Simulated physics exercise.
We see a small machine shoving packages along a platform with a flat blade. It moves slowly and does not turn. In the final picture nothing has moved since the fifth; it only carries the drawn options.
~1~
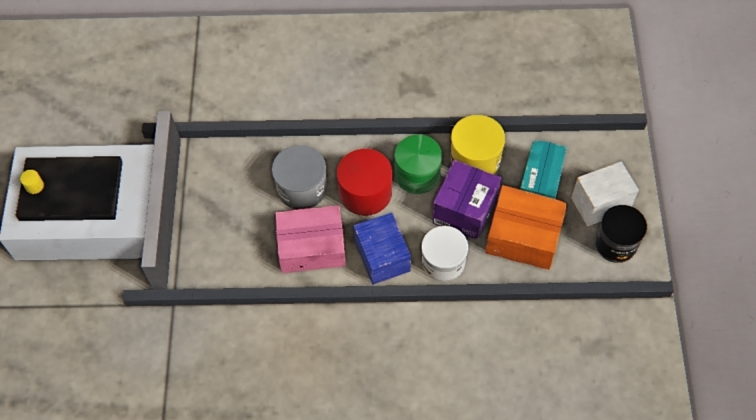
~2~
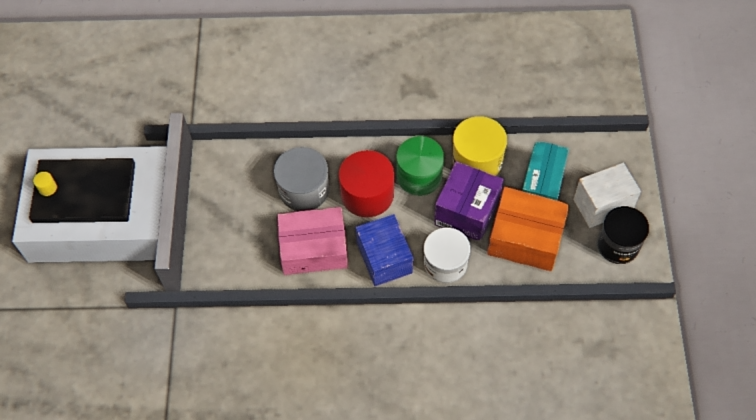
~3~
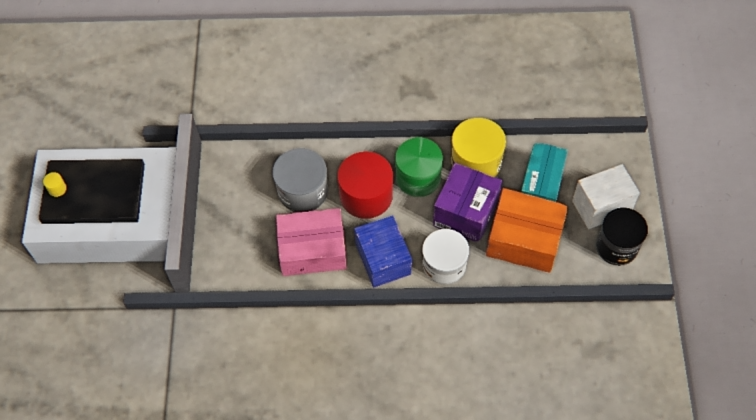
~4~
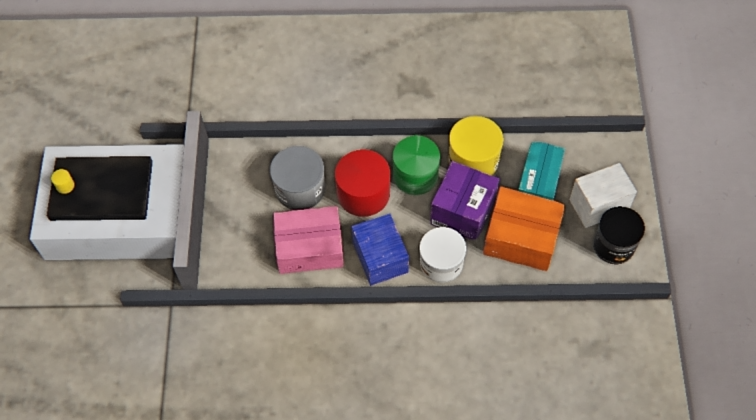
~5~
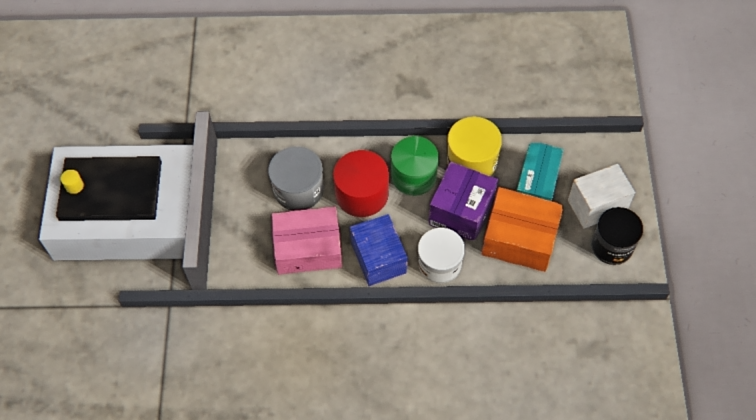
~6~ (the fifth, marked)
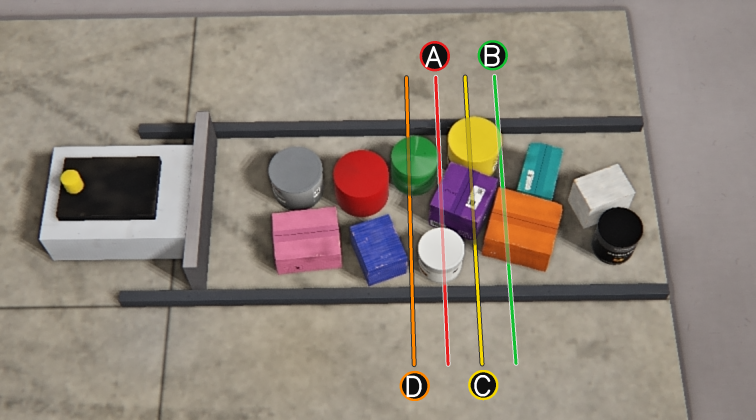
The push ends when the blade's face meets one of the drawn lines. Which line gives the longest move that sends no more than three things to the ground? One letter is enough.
No farther than B.
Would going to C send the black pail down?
Yes.
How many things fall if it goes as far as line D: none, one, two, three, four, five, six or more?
The count is none.
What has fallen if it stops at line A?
The black pail.
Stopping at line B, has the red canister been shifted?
Yes.
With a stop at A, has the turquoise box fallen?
By then, no.
On the marked copy, A at (441, 210); B at (504, 209); C at (473, 210); D at (410, 211).
With B. Early on, robot (227, 186); yellow pail (479, 148); blue crate (401, 252).
Further on, robot (339, 184); black pail (670, 242); white crate (632, 183).
At the end, robot (423, 183); white crate over the edge; black pail over the edge; three fallen.
As for the rest, A is within the limit but short; C is within the limit but short; D is within the limit but short.
